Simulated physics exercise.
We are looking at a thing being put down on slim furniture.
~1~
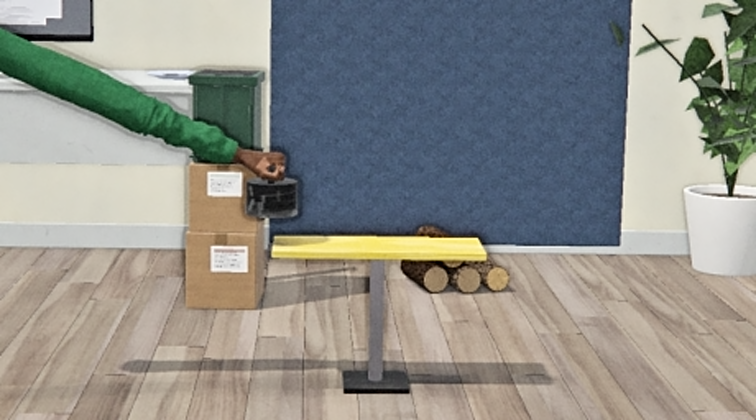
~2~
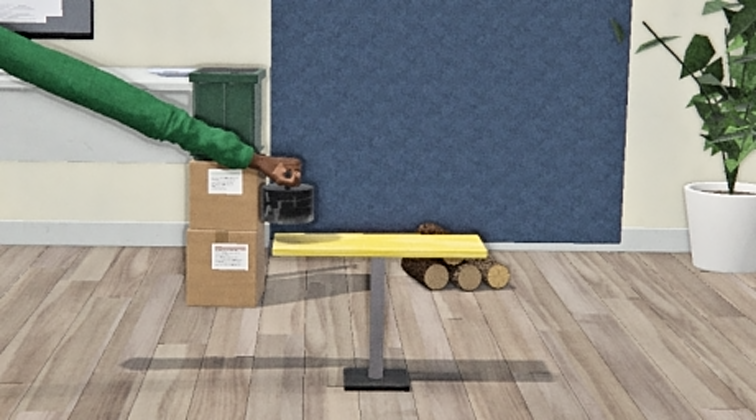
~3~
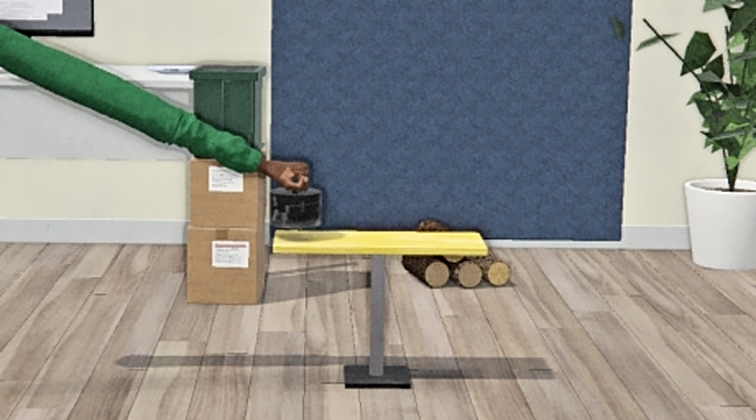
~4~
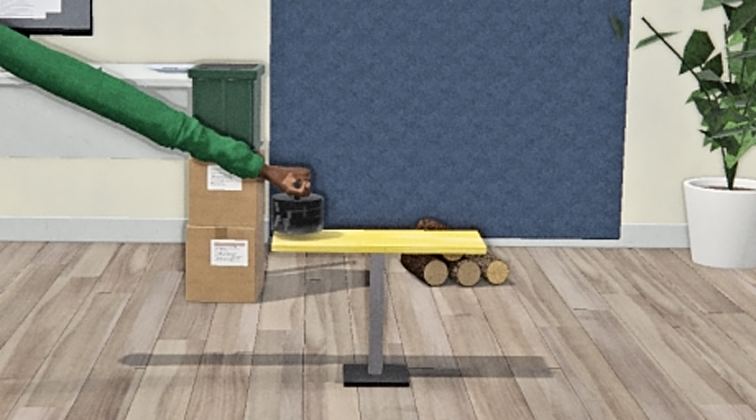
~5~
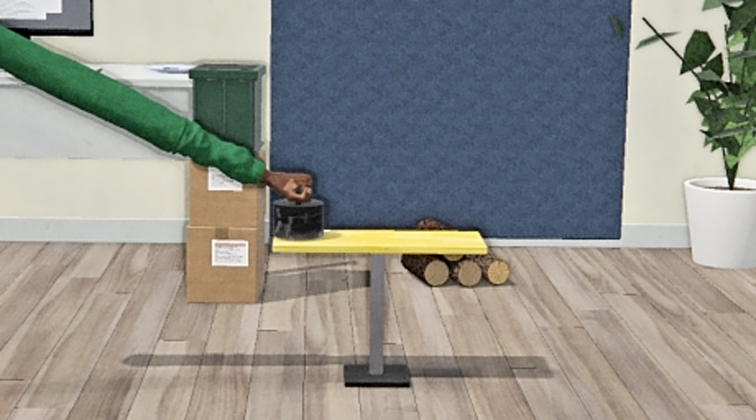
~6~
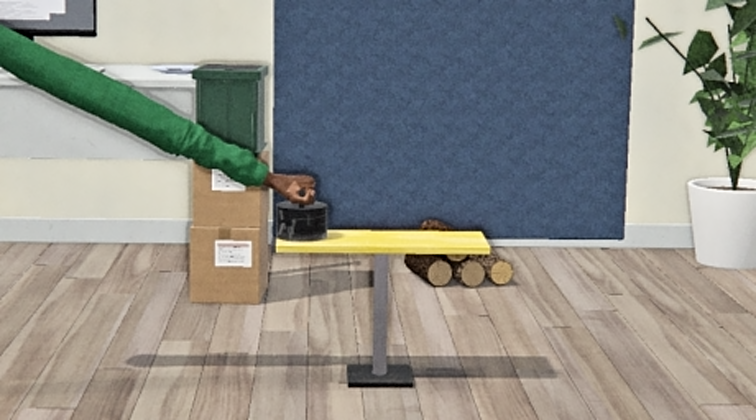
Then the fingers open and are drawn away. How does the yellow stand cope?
Honestly, it's not going to stay upright after that.
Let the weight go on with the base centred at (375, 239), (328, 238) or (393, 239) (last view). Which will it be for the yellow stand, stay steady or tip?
On the first try it remains standing; on the second it tips over; on the third it remains standing.
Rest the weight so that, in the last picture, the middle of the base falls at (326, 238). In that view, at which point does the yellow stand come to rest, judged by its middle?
It finishes near (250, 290).
Then, 0.40 s past the last view, yellow stand leaning 20° off how it started near (332, 239).
Then, 0.56 s past the last view, yellow stand leaning 49° off how it started near (265, 265).
Then, 0.72 s past the last view, yellow stand leaning 68° off how it started near (232, 280).
Finally, the yellow stand tips up, near (242, 287).
